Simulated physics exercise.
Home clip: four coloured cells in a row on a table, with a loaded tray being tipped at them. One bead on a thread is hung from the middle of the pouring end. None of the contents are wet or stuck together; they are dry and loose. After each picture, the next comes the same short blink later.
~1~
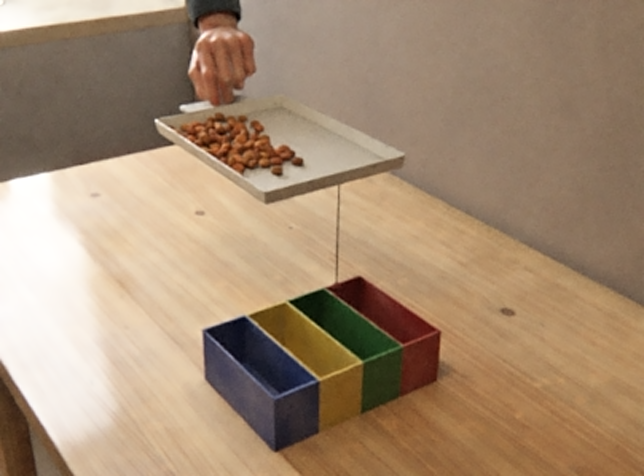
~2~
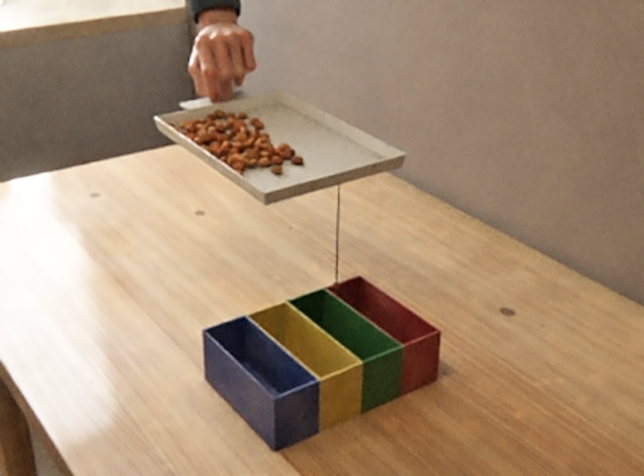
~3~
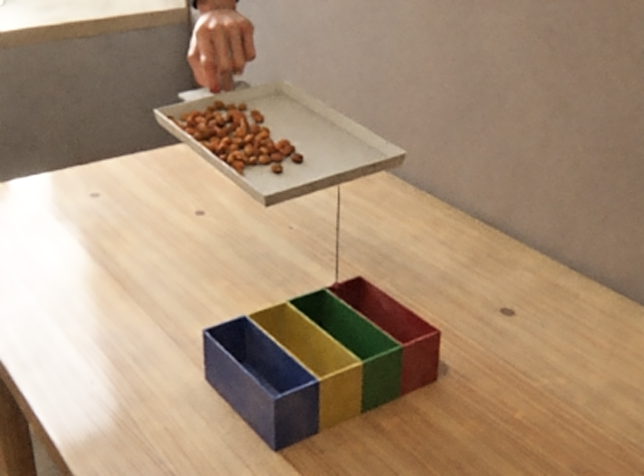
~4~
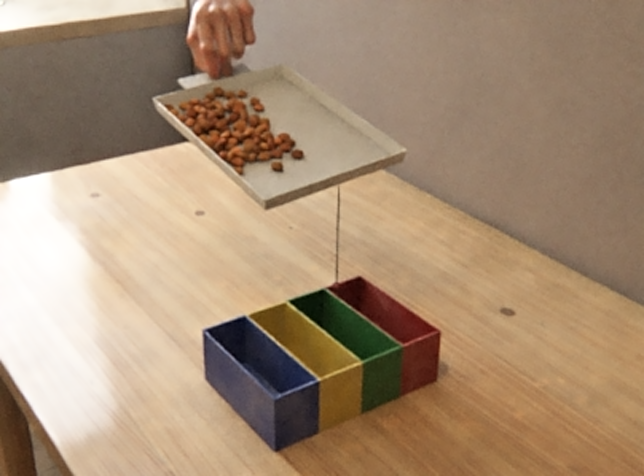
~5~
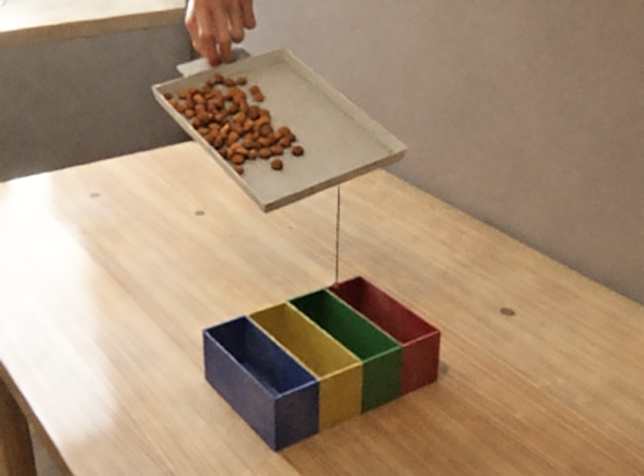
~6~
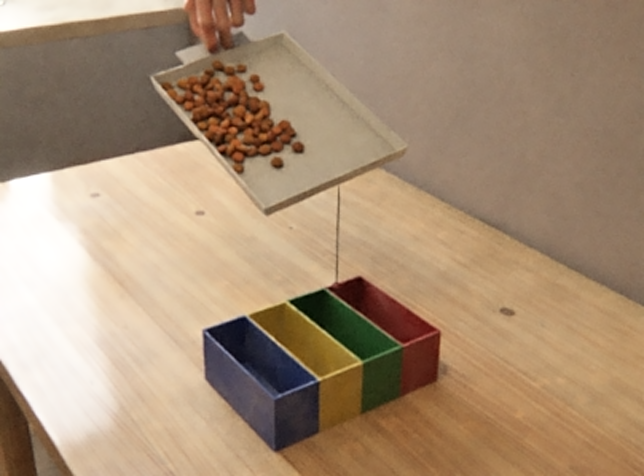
In the video, a hand holds a tray of small brown pieces above a row of blue, yellow, green and red compartments, then raises its handle end, tilting the tray increasingly toward its lower left corner while the pieces stay bunched.
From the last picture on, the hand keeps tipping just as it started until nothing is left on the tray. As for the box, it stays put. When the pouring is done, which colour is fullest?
Fullest: The yellow cell.
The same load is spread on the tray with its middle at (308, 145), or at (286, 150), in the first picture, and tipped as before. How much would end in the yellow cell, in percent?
First try 70 %, second try 70 %.
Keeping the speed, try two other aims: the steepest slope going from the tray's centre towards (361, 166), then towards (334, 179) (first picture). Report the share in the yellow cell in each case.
Somewhere close to 0 % the first time, 20 % the second.
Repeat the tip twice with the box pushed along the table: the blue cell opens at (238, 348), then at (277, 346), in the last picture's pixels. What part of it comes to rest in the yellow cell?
I'd expect some 70 percent, and then some 40 percent.
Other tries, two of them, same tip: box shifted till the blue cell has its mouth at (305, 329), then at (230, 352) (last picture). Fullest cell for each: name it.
Blue, then the cell in yellow.
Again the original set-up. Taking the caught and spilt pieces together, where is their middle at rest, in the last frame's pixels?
It settles centred around (290, 378).
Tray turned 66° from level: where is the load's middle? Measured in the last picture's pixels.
Roughly (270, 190).
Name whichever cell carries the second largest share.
That blue cell.
Soon after the last picture, tray tipped steeply; most on the tray; a small part falling or outside the box.
A little later, tray tipped past a quarter turn; a small part on the tray; about half in the yellow cell; about a quarter in the blue cell; a stray few in the green cell; a stray few in the red cell; a small part falling or outside the box.
Later still, tray tipped past a quarter turn; most in the yellow cell; about a quarter in the blue cell; a small part in the green cell; a stray few in the red cell.
At rest, tray tipped past a quarter turn; most in the yellow cell; about a quarter in the blue cell; a small part in the green cell; a stray few in the red cell.
